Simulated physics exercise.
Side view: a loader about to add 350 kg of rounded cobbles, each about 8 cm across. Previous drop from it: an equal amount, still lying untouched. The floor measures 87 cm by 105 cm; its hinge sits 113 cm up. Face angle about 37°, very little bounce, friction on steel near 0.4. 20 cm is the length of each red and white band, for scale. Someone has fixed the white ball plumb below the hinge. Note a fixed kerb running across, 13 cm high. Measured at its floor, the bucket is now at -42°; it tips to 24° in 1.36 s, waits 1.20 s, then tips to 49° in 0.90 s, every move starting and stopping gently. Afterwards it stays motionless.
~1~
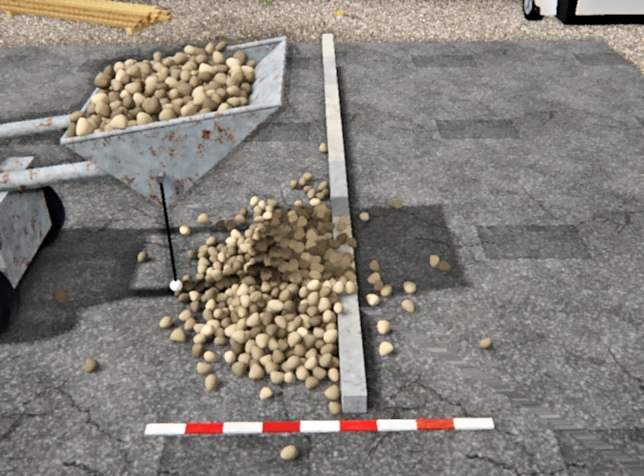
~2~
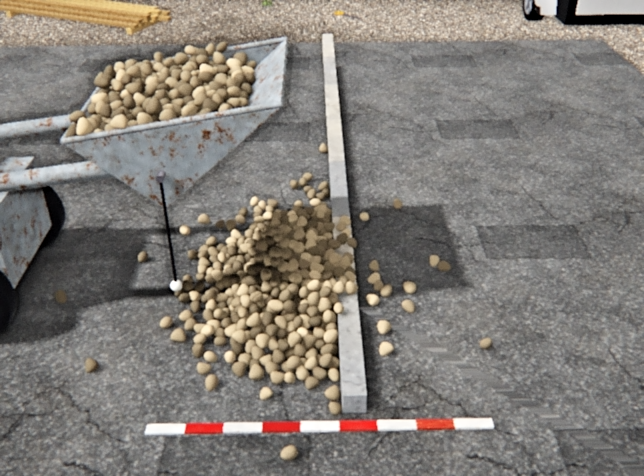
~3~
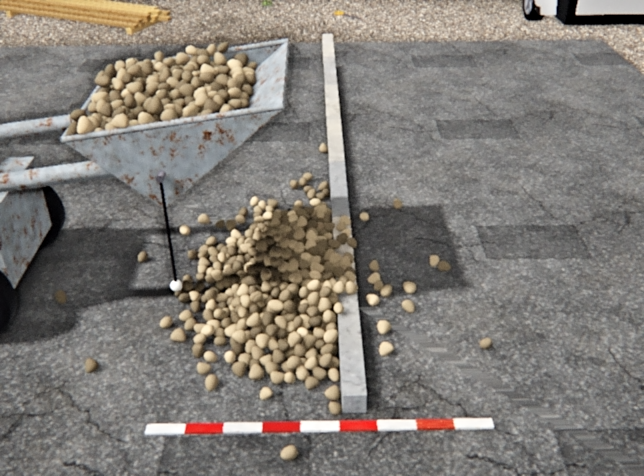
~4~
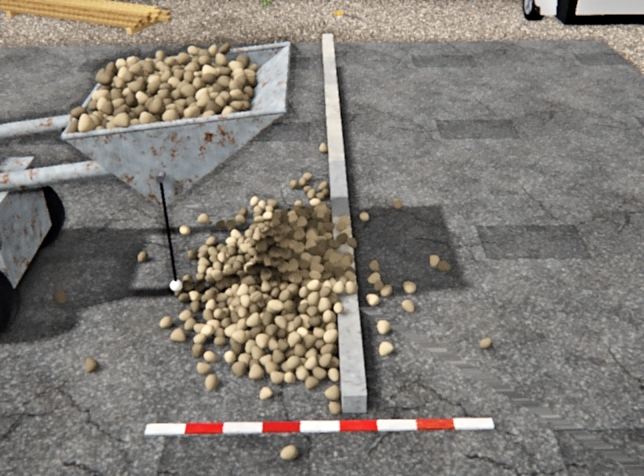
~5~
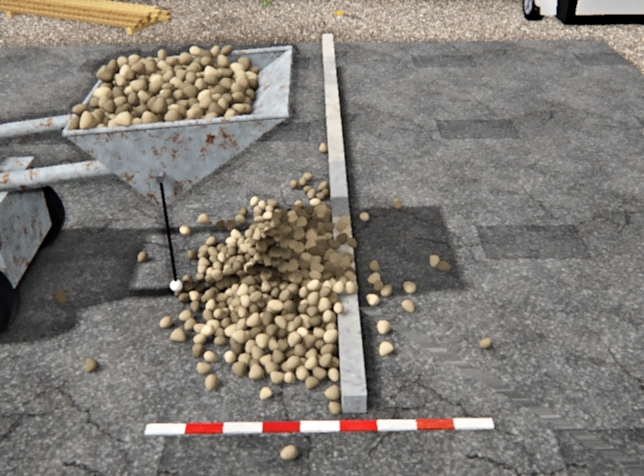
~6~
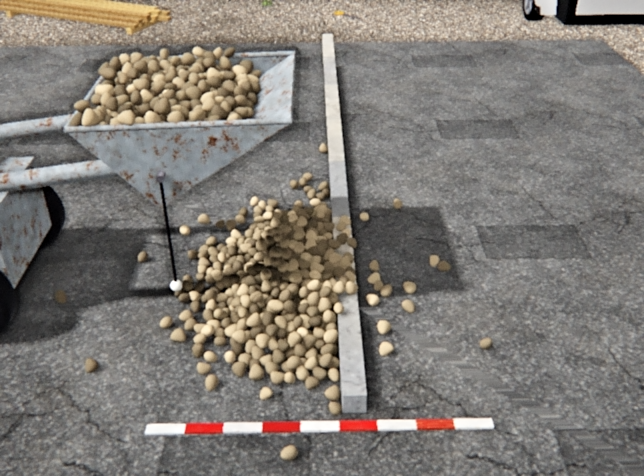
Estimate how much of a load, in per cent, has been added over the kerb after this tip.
Roughly 71 per cent of a load has been added.
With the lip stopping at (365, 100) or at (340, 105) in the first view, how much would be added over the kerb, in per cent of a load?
The first position would add some 100 per cent, the second some 100.
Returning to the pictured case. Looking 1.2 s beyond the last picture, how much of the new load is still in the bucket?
Reading: Near 80 % of the load.
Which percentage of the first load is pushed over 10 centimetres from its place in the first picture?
Some 5 percent, give or take.
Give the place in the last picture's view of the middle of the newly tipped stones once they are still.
In the last view, about pixel (379, 270).
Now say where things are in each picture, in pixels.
In the first picture, the bucket is at -42°, its lip at (281, 103); the top of the load is at (187, 59). The earlier load is highest near (295, 256), 26 cm above ground level, 98 % on this side of the kerb, 2 % over the kerb.
The second picture shows lip at (282, 104), floor tilted -42°, highest stones at (187, 59).
In the third picture, the bucket is at -41°, its lip at (283, 106); the top of the load is at (188, 59).
The fourth picture shows lip at (285, 110), floor tilted -39°, highest stones at (181, 62).
The fifth picture shows lip at (288, 115), floor tilted -37°, highest stones at (158, 67).
In the sixth picture, the bucket is at -34°, its lip at (291, 121); the top of the load is at (137, 67).
Then, 0.7 s after the last picture the floor is at 14°; in per cent of one load, 100 in the bucket, 98 on this side of the kerb, 2 over the kerb; the foremost stones are at (417, 278).
Then, 1.2 s after the last picture the floor is at 24°; in per cent of one load, 78 in the bucket, 120 on this side of the kerb, 2 over the kerb; the foremost stones are at (417, 278).
Then, 3.6 s after the last picture the floor is at 49°; in per cent of one load, 0 in the bucket, 127 on this side of the kerb, 74 over the kerb; the foremost stones are at (586, 314).
Then, 6.1 s after the last picture the floor is at 49°; in per cent of one load, 0 in the bucket, 127 on this side of the kerb, 74 over the kerb; the foremost stones are at (586, 314). Net gain over the kerb, 71.
